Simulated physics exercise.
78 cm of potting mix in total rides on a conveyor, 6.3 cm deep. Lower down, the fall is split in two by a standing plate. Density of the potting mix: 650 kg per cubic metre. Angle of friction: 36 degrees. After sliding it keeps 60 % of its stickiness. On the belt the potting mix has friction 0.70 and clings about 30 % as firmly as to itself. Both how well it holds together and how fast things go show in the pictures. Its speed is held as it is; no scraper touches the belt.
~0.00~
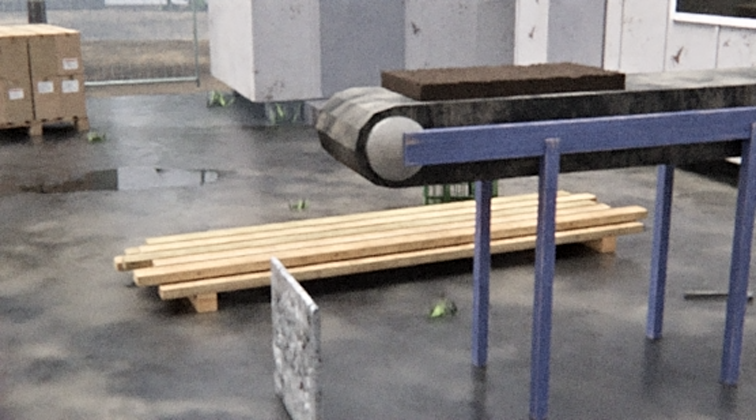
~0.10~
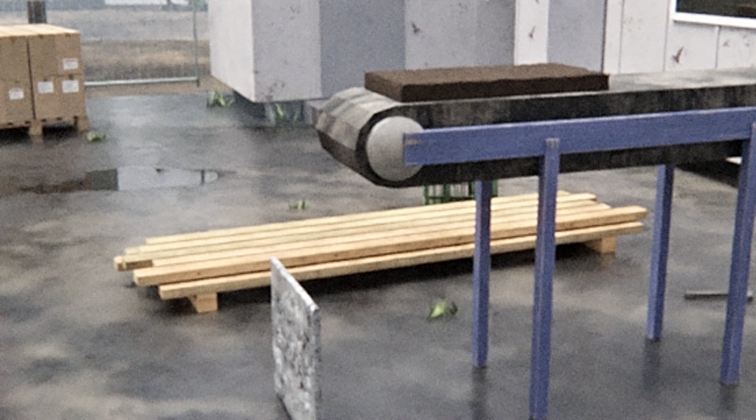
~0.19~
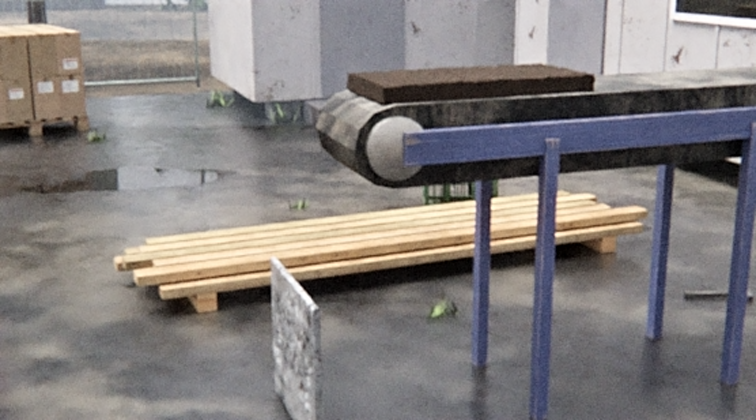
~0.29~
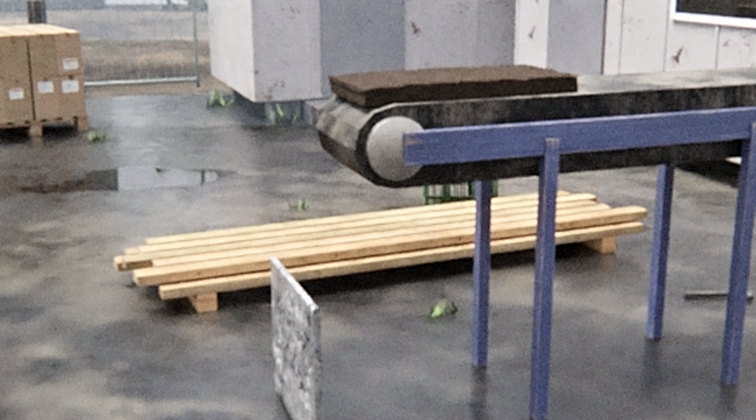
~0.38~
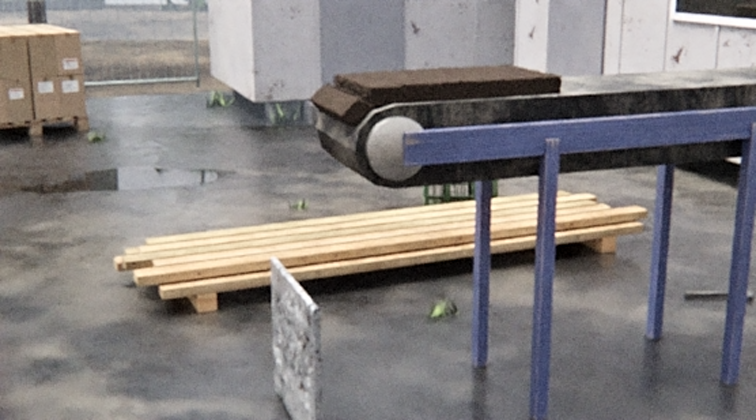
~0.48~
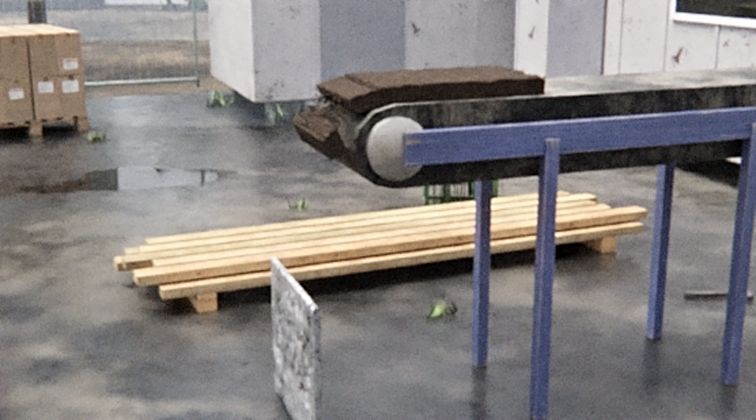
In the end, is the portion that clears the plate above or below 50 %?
Look for a value on the high side of 50 %.
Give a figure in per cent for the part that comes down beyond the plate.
Close to 90 in a hundred.
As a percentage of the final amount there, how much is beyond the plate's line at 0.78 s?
I'd say near 20 per cent.
After 0.78 s, 18 % is beyond the plate's line.
After 1.12 s, 46 % is beyond the plate's line.
After 1.47 s, 70 % is beyond the plate's line.
After 1.82 s, 92 % is beyond the plate's line.
After 3.12 s, at the end, 92 % is beyond the plate's line.
